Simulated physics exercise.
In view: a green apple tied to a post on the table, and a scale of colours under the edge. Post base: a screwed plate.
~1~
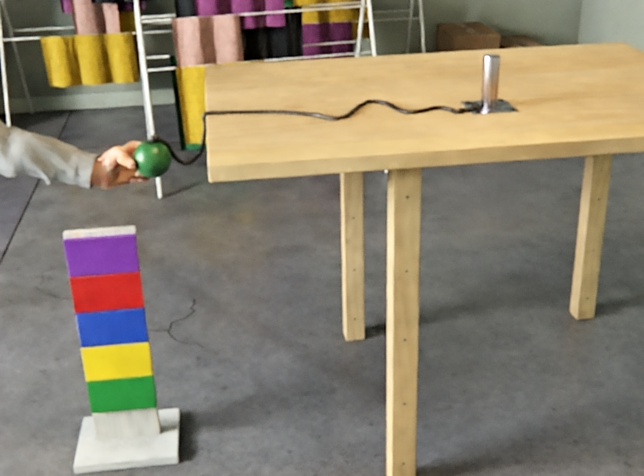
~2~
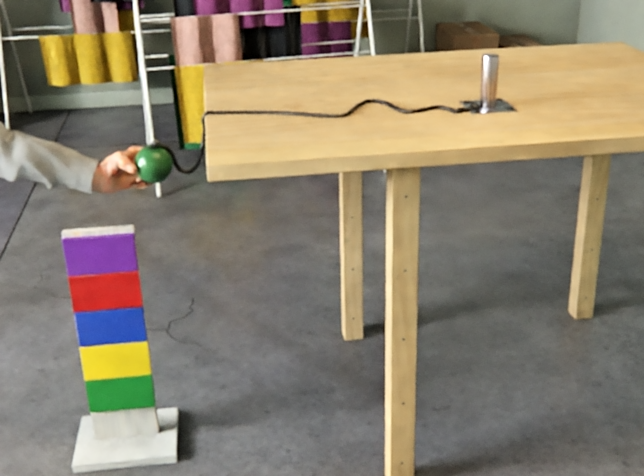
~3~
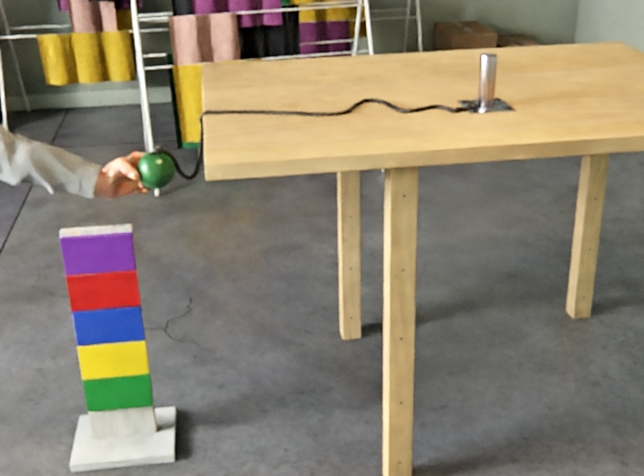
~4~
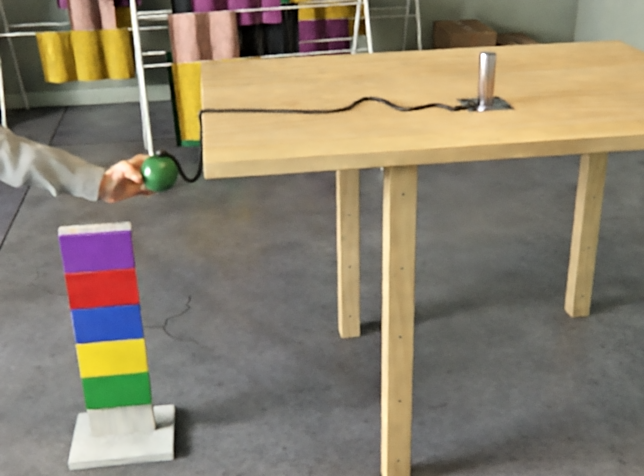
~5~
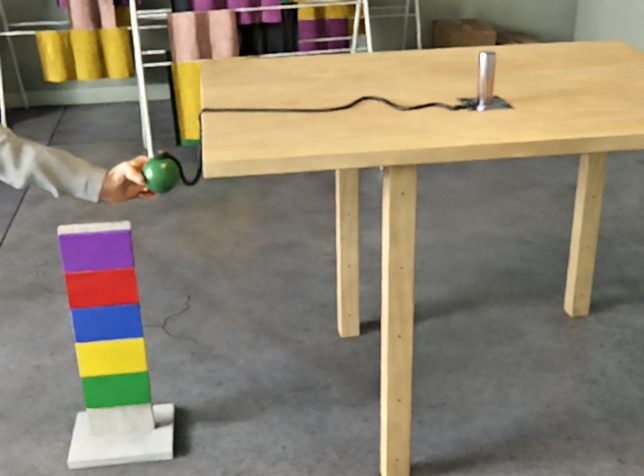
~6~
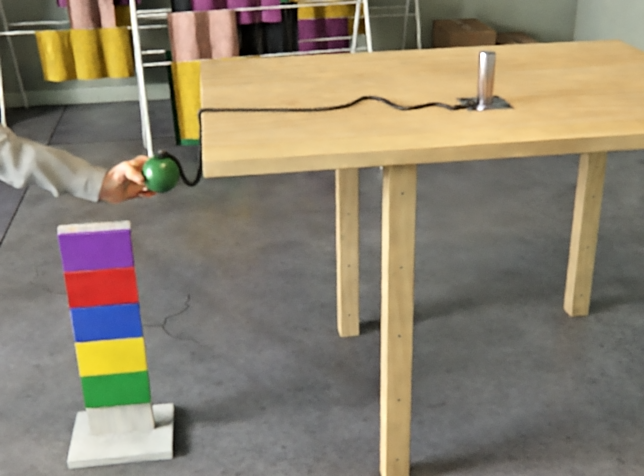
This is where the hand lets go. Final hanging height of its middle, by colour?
Blue band.
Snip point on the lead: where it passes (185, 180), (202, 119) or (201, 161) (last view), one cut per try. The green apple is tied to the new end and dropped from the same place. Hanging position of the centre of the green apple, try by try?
I'd expect it near (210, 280) on the first try, near (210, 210) on the second and near (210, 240) on the third.
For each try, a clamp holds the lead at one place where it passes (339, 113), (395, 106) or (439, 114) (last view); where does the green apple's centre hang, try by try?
It ends up near (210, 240) the first time, (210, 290) the second and (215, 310) the third.
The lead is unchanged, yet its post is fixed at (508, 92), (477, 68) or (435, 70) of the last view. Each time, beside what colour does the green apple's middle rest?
For the first it is red, for the second red, for the third blue.
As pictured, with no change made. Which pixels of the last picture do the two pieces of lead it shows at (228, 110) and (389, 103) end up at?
I'd say about (206, 163) for one and about (351, 109) for the other.
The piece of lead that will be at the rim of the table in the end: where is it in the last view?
The bit in question sits close to (268, 110).
Early on, apple near (187, 304); level with blue.
Midway, apple near (243, 310); level with blue.
Near the end, apple near (205, 318); level with blue.
Finally, apple near (217, 319); level with blue. Its centre hangs level with the blue band.
